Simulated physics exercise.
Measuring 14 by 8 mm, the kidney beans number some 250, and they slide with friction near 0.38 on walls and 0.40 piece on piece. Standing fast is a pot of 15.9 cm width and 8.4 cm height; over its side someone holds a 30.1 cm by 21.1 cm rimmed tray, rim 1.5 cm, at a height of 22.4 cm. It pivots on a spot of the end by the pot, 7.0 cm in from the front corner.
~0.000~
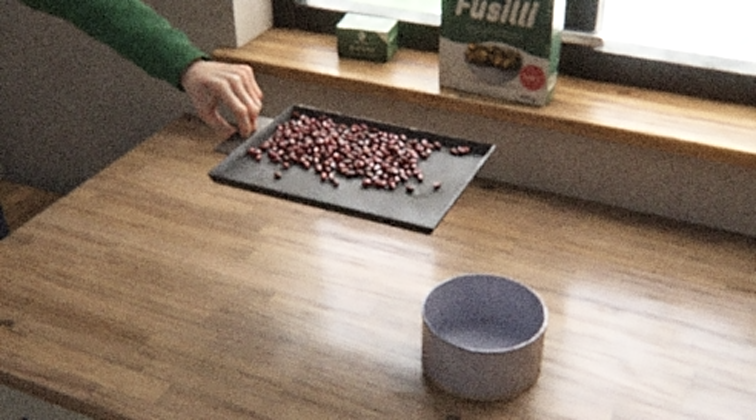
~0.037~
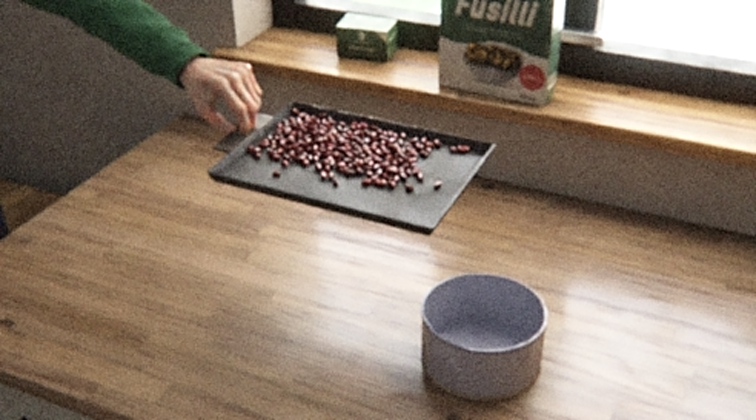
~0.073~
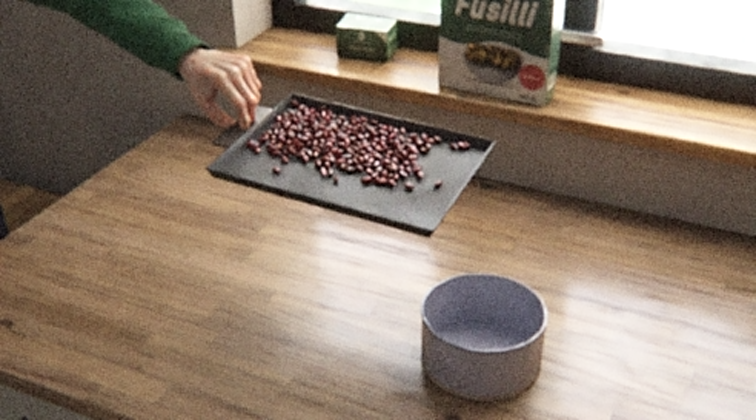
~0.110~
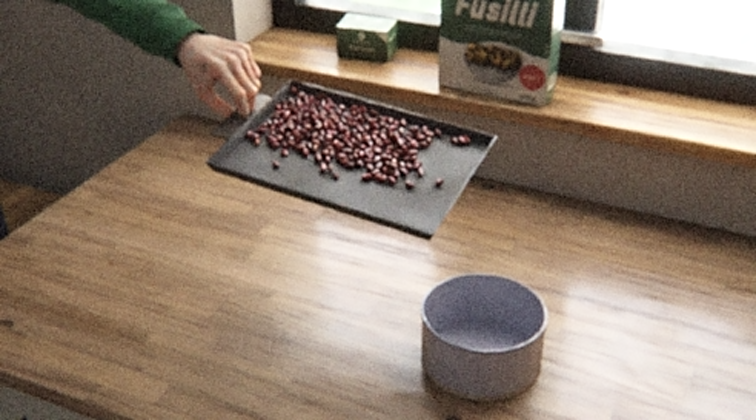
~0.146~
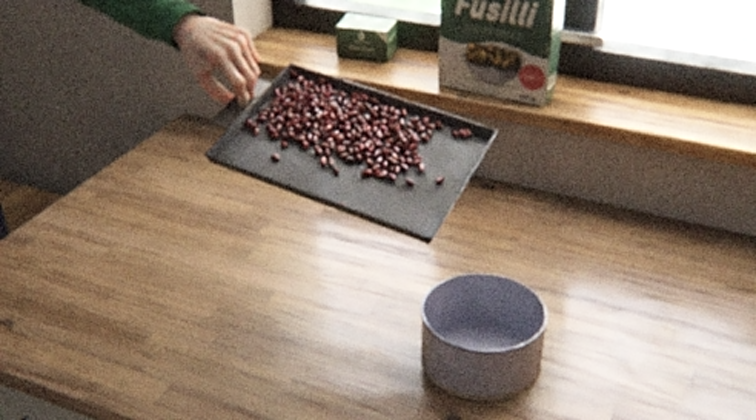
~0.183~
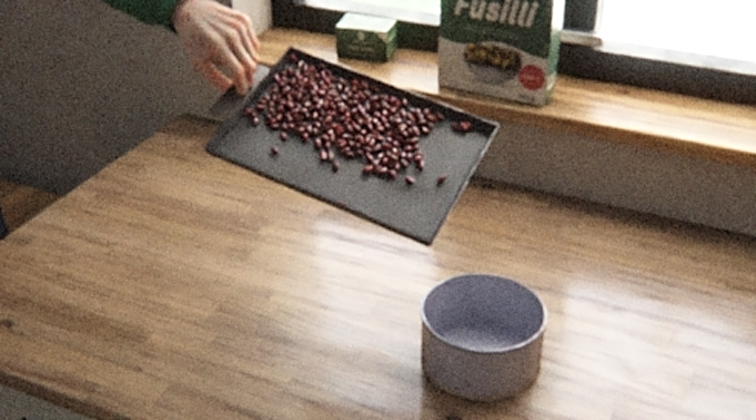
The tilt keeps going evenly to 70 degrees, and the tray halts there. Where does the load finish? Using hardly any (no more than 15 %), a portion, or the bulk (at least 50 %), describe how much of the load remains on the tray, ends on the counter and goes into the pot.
Tray: Hardly any, counter: The bulk, pot: Hardly any.
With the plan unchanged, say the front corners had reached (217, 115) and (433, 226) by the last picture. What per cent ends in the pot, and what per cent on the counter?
Pot: 30, counter: 60.
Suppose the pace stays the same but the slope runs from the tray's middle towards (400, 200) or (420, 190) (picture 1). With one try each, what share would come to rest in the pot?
The share comes to roughly 30 in a hundred, then roughly 50 in a hundred.
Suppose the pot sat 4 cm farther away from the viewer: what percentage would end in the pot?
It would come to roughly 0 percent.
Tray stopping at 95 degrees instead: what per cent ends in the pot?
Result: Close to 15 %.
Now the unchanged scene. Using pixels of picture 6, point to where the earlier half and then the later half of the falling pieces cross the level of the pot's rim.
It passes about (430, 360) first and (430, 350) afterwards.
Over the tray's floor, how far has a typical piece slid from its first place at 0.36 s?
Roughly 2 cm.
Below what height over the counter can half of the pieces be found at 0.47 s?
Some 30 cm above the counter.
After 0.36 s, tilt 46 degrees; the tray holds 100 %, the pot 0 %.
After 0.47 s, tilt 63 degrees; the tray holds 100 %, the pot 0 %.
Then, at 0.72 s, tilt 70 degrees; the tray holds 10 %, the pot 5 %.
At rest (2.3 s), tray 5 %, counter 90 %, pot 10 %.
